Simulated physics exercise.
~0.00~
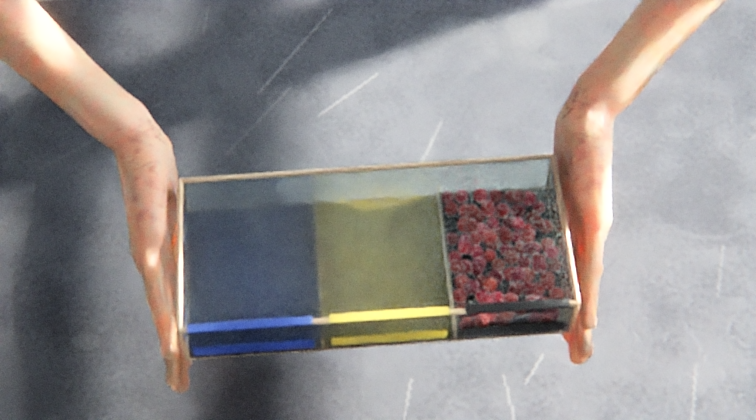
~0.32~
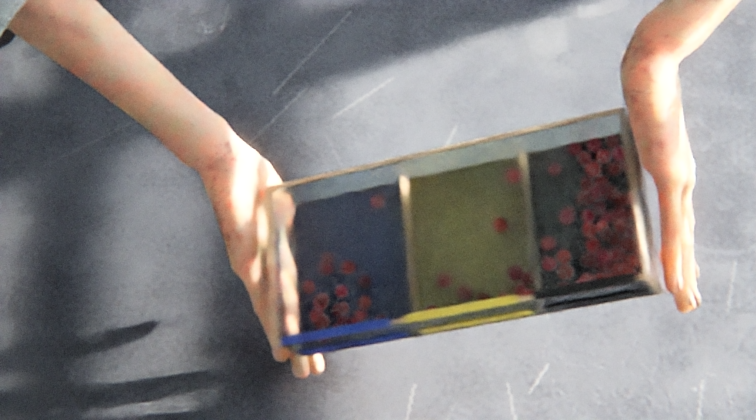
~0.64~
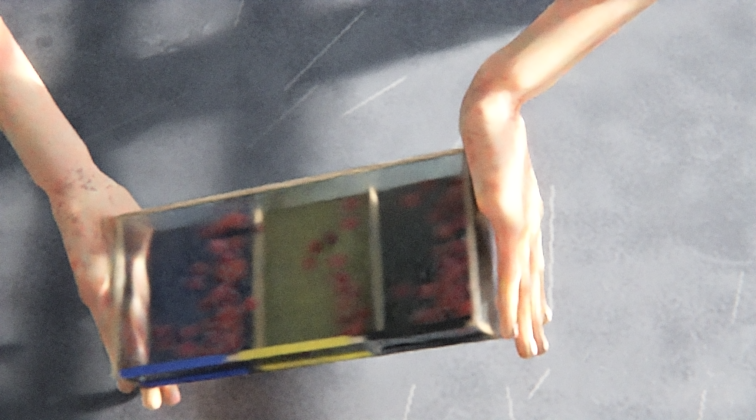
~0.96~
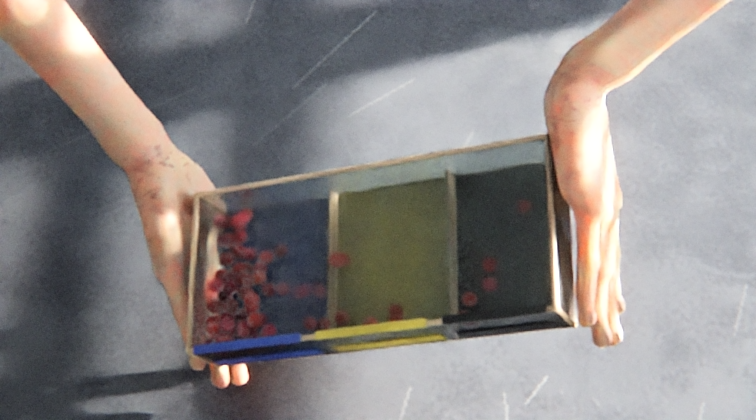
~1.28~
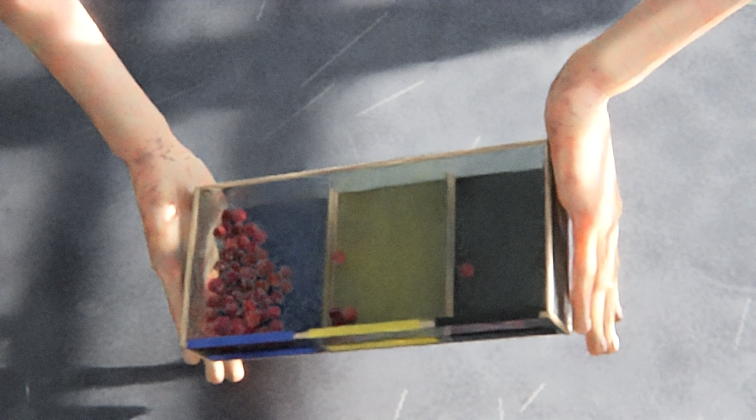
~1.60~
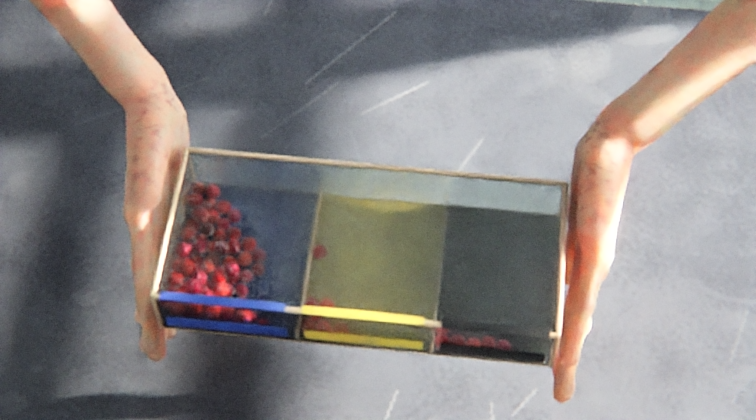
Over a dark gray surface, two hands tilt and shake a box, leaving most berries left.
